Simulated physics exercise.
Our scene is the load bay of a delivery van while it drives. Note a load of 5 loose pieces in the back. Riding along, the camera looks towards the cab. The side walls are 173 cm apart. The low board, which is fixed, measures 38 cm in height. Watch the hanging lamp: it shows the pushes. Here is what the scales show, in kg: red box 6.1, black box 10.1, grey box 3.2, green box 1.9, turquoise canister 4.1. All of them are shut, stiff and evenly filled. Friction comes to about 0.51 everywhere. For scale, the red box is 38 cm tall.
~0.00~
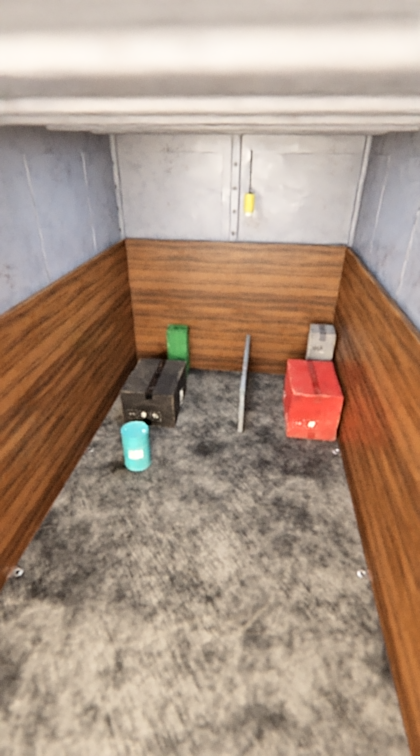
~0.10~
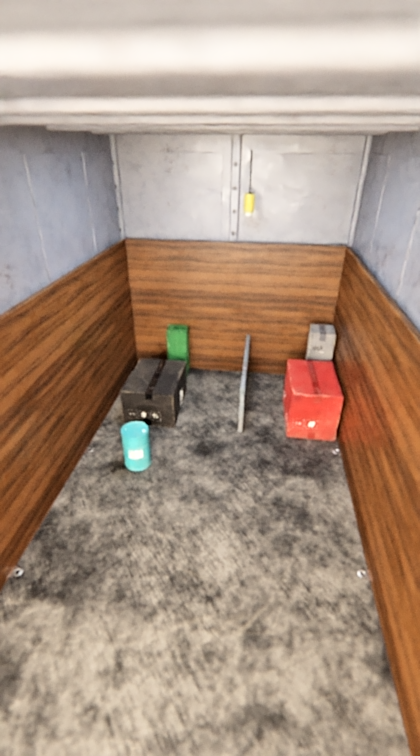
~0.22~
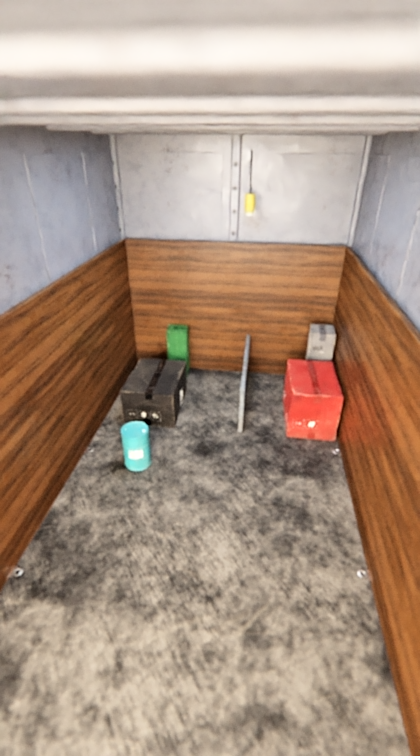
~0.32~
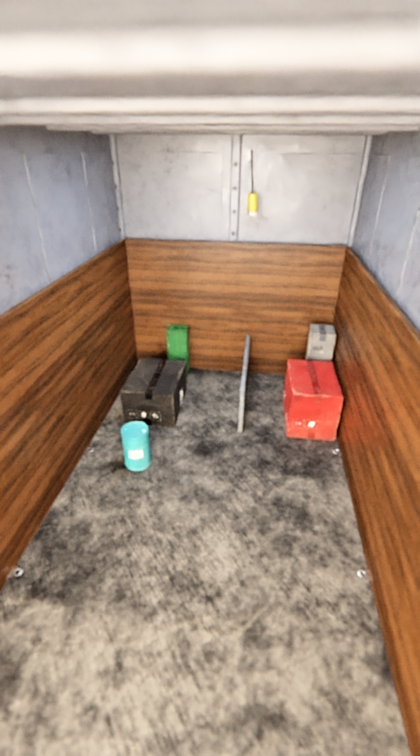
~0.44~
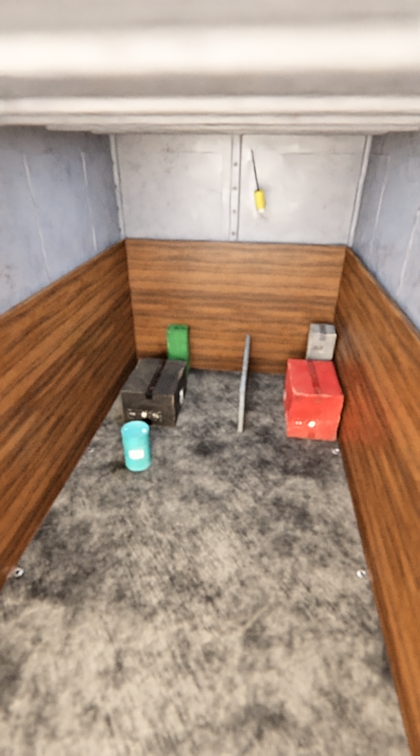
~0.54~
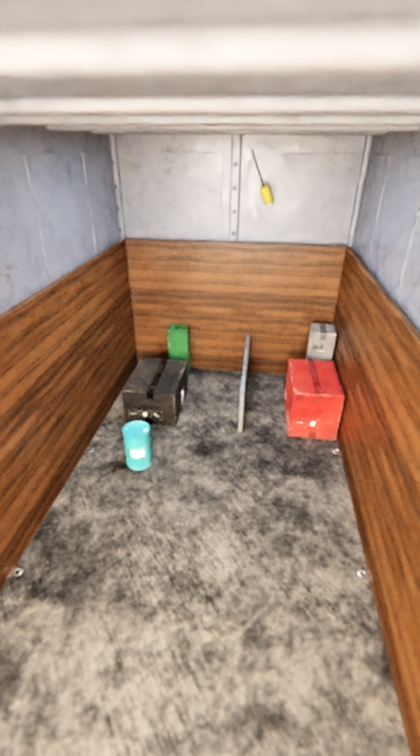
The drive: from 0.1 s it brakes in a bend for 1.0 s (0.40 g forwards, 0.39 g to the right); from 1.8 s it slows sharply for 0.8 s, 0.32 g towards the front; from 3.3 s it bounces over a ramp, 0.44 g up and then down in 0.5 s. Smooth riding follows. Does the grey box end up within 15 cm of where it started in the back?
Yes.
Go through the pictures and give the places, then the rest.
Smooth; grey box (318, 360); red box (310, 398), in the first picture.
Smooth; green box (178, 352); turquoise canister (137, 446), in the second picture.
Load feels 0.19 g forwards, 0.19 g right; red box (310, 398); black box (157, 391), in the third picture.
Load feels 0.35 g forwards, 0.34 g right; green box (178, 352); turquoise canister (137, 446), in the fourth picture.
Load feels 0.40 g forwards, 0.39 g right; red box (311, 398); black box (157, 391), in the fifth picture.
Load feels 0.40 g forwards, 0.39 g right; grey box (318, 359); green box (179, 351), in the sixth picture.
After 0.94 s, load feels 0.26 g forwards, 0.26 g right; grey box 9° off upright near (319, 356); black box moved 10 cm; turquoise canister moved 9 cm.
After 2.34 s, load feels 0.32 g forwards; grey box 10° off upright near (319, 355); black box moved 11 cm; turquoise canister moved 10 cm.
In the end (4.6 s), all 5 under 15 cm from the start. In the last view, grey box near (319, 360).
